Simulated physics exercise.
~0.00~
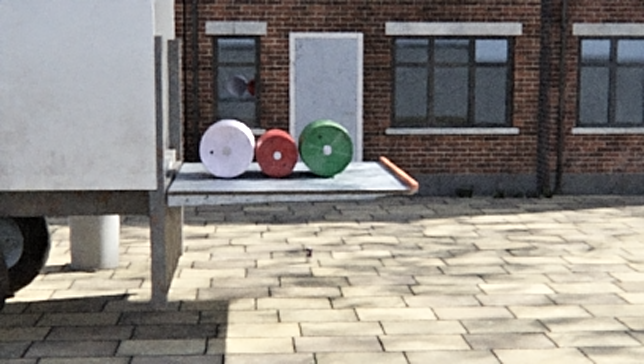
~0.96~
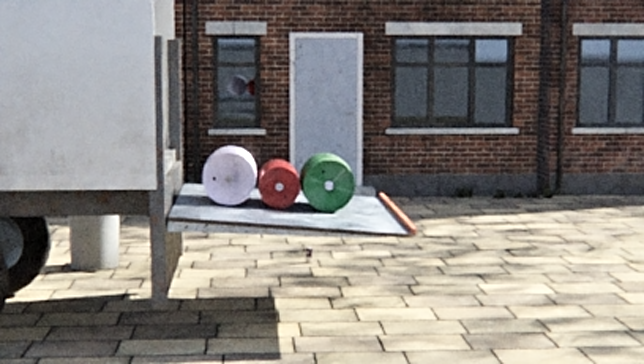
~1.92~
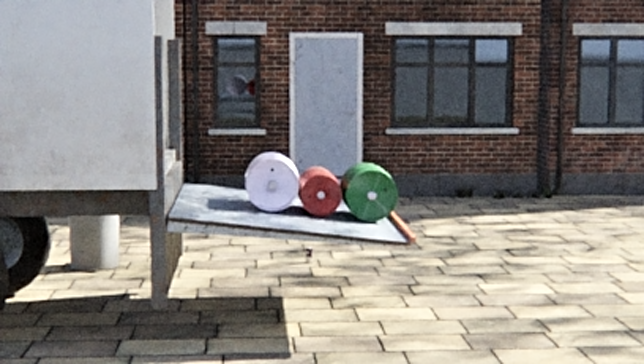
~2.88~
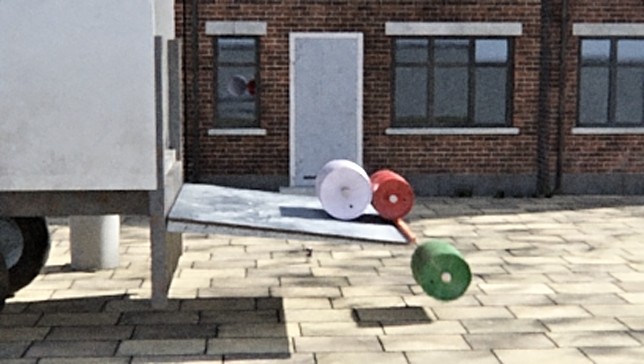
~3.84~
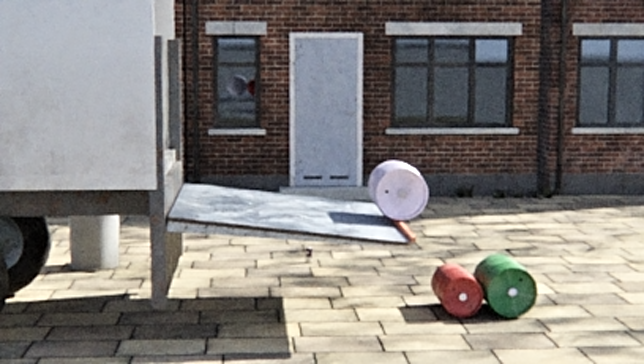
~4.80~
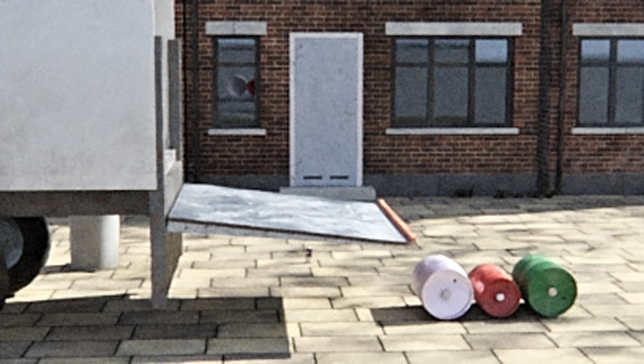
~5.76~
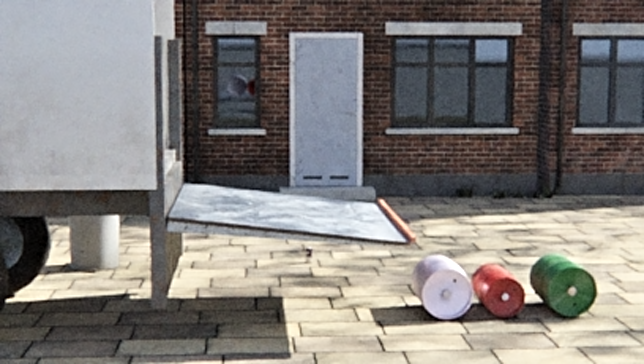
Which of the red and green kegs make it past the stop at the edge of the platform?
Both of them do. The green keg goes over the stop first, and the red one follows it down to the paving.
The clip opens on a white, a red and a green keg lying side by side on the raised tail-lift of a parked vehicle, with a brick building behind. The platform lowers slightly and then tips outwards, and the kegs roll right towards the reddish stop along its edge. Green goes over first and drops towards the paving. Red follows it down while white reaches the edge, and then white goes over too. Green rolls a little further right, leaving all three kegs on the ground beyond the empty, sloping platform.
